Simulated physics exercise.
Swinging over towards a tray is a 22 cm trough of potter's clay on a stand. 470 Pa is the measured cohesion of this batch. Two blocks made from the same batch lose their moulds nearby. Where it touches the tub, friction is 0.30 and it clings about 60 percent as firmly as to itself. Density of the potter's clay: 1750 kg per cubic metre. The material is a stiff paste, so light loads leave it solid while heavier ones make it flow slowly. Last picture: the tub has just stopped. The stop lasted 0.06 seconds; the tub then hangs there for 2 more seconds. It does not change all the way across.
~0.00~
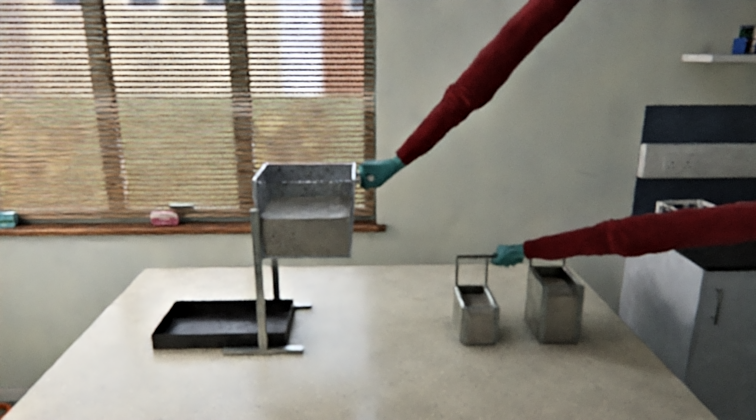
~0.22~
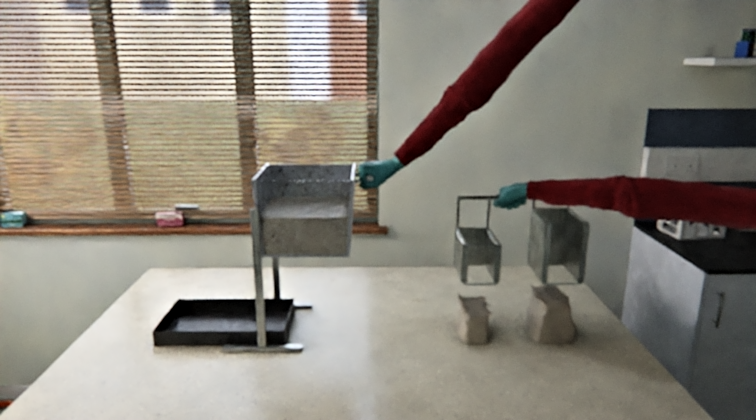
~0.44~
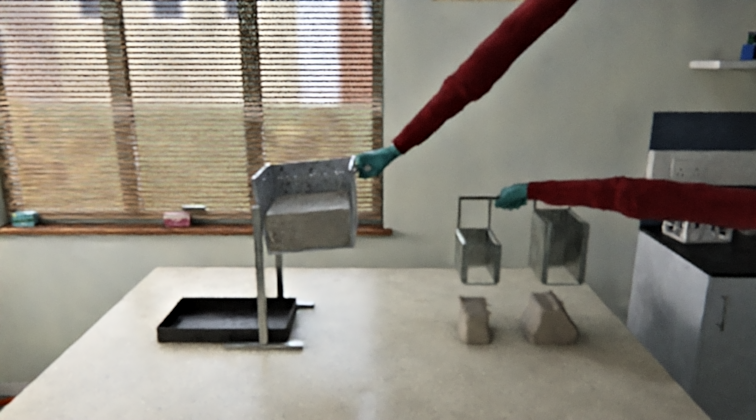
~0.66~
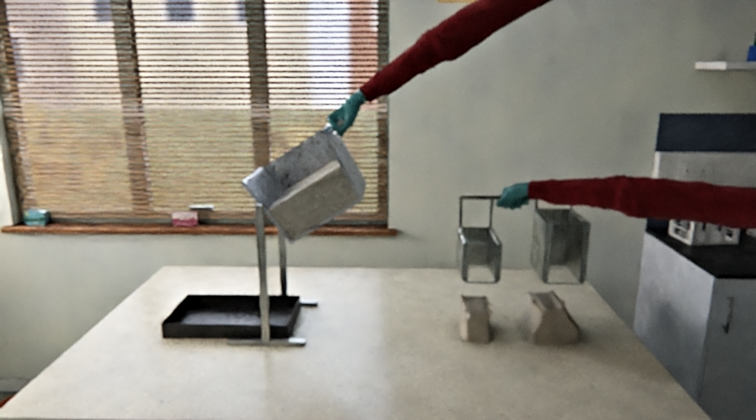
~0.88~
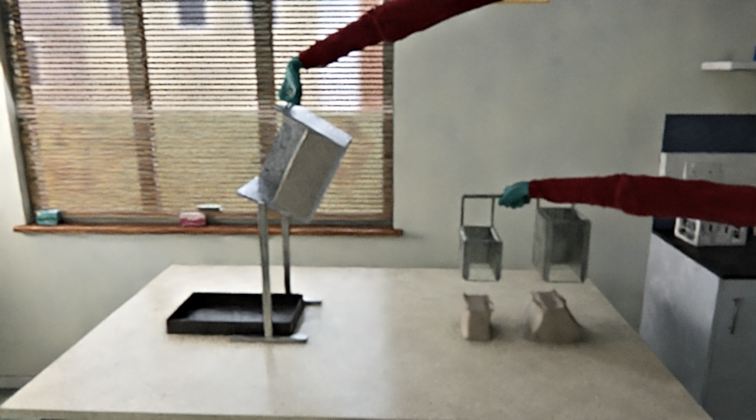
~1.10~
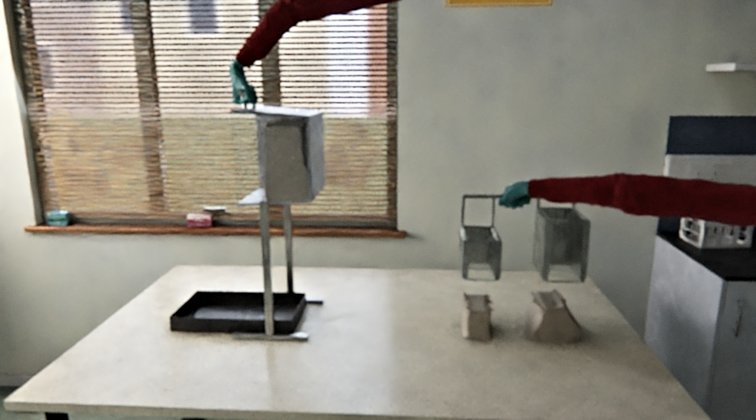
A gloved hand swung a metal tub of clay up and over to the left on its stand, after another hand had lifted two moulds off grey blocks, the larger one slumping a little.
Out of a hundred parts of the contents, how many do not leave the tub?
Around 56 in every hundred.
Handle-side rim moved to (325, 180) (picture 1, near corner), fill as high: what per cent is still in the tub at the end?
The tub would keep roughly 100 percent.
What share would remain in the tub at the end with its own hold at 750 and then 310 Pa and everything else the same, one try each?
Expect about 60 in a hundred, then about 55 in a hundred.
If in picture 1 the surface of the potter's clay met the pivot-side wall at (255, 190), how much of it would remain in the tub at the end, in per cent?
Then about 40 %.
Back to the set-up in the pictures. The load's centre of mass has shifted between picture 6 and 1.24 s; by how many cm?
Shift: Some 6 cm.
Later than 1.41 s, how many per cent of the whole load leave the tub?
Near 14 %.
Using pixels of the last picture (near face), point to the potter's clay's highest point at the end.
(296, 169).
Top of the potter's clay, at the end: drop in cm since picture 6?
Roughly 13 cm.
After 1.24 s, the tub is at 90 degrees and holds 100 %.
After 1.41 s, the tub is at 90 degrees and holds 70 %.
After 1.58 s, the tub is at 90 degrees and holds 57 %.
After 1.75 s, the tub is at 90 degrees and holds 56 %.
After 3.10 s, the tub is at 90 degrees and holds 56 %.
